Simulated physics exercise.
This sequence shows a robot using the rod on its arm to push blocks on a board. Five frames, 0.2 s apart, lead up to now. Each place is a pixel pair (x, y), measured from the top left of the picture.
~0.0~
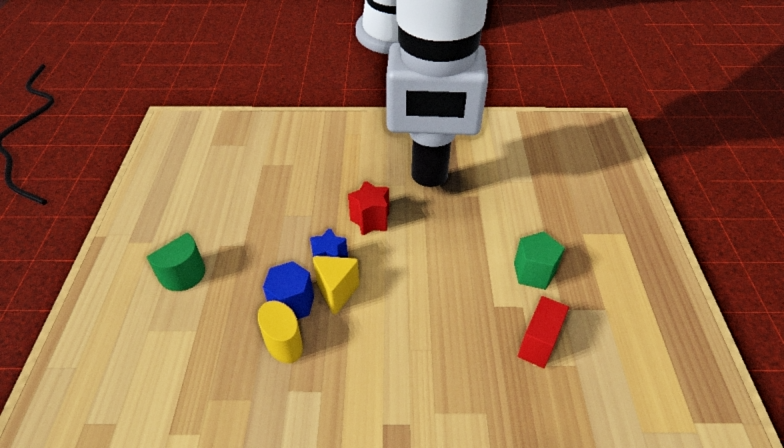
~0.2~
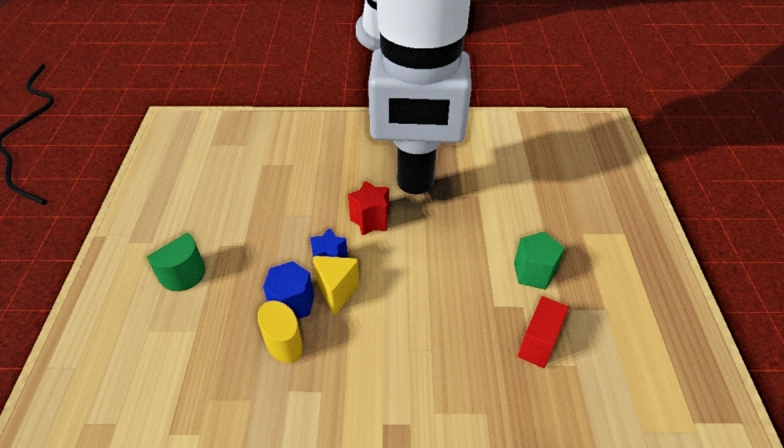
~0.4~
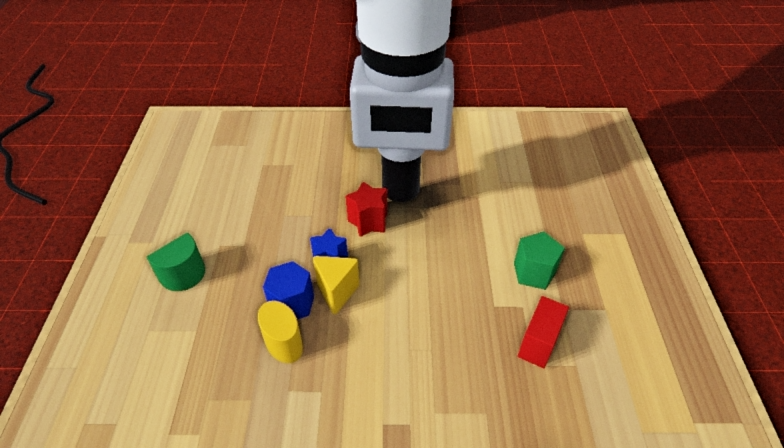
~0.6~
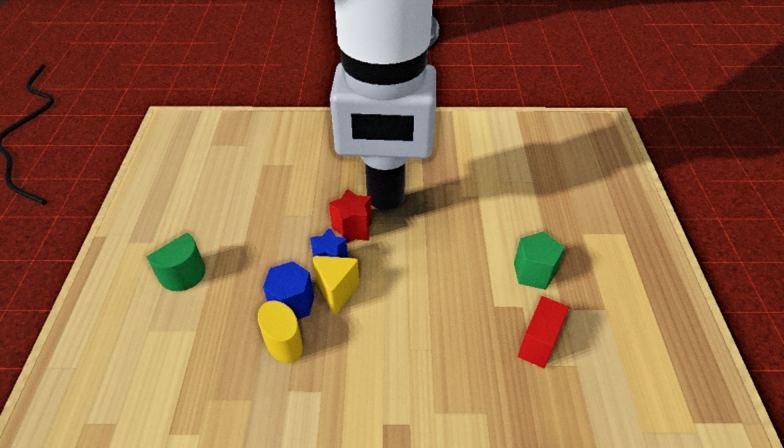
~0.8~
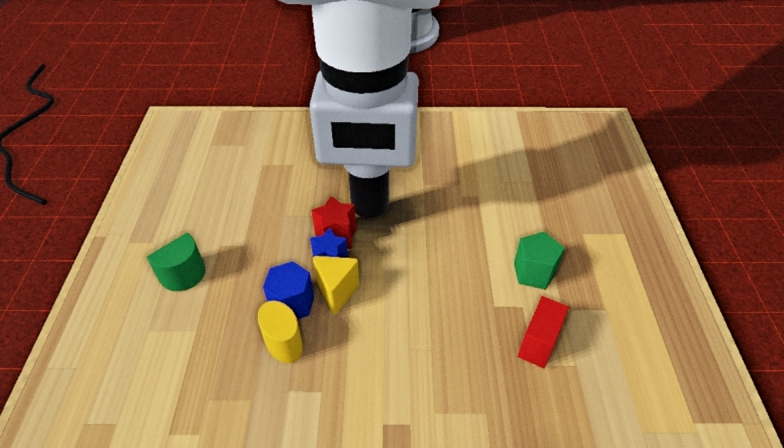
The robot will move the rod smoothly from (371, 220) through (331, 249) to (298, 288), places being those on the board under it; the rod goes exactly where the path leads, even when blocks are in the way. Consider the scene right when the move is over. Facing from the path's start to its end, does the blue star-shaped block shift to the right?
That would be a yes.
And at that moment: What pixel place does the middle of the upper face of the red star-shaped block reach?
My prediction: (277, 229).
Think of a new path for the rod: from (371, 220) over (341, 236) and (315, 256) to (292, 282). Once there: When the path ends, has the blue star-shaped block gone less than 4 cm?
Final answer: No.
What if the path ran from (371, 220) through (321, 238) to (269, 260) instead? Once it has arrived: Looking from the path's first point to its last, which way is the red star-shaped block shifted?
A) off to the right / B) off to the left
Option B.
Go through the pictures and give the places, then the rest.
Lower end of the rod (430, 175), tops of blocks, yellow elliptical block (277, 320), blue six-sided block (287, 279), blue star-shaped block (328, 242), red star-shaped block (370, 195), yellow three-sided block (334, 268), in the first frame.
Rod (415, 182), blocks as before, in the second frame.
Rod (401, 189), red star-shaped block (368, 196), in the third frame.
Rod (386, 197), red star-shaped block (351, 204), in the fourth frame.
Rod (370, 205), yellow elliptical block (277, 320), blue six-sided block (287, 279), blue star-shaped block (328, 242), red star-shaped block (334, 212), yellow three-sided block (334, 268), in the fifth frame.
On the path given first. One third of the way, rod (341, 223); blue star-shaped block (309, 251), turned 45° anticlockwise; red star-shaped block (300, 224), turned 25° clockwise; yellow three-sided block (333, 272), turned 20° anticlockwise.
Two thirds of the way, rod (316, 246); blue six-sided block (284, 285); blue star-shaped block (284, 256), turned 75° anticlockwise; red star-shaped block (280, 227), turned 80° clockwise; yellow three-sided block (333, 273), turned 20° anticlockwise.
At the end, rod (295, 273); yellow elliptical block (273, 333), turned 15° anticlockwise; blue six-sided block (266, 296), turned 50° anticlockwise; blue star-shaped block (256, 266), turned 25° anticlockwise; red star-shaped block (277, 229), turned 100° clockwise; yellow three-sided block (330, 276), turned 45° anticlockwise.
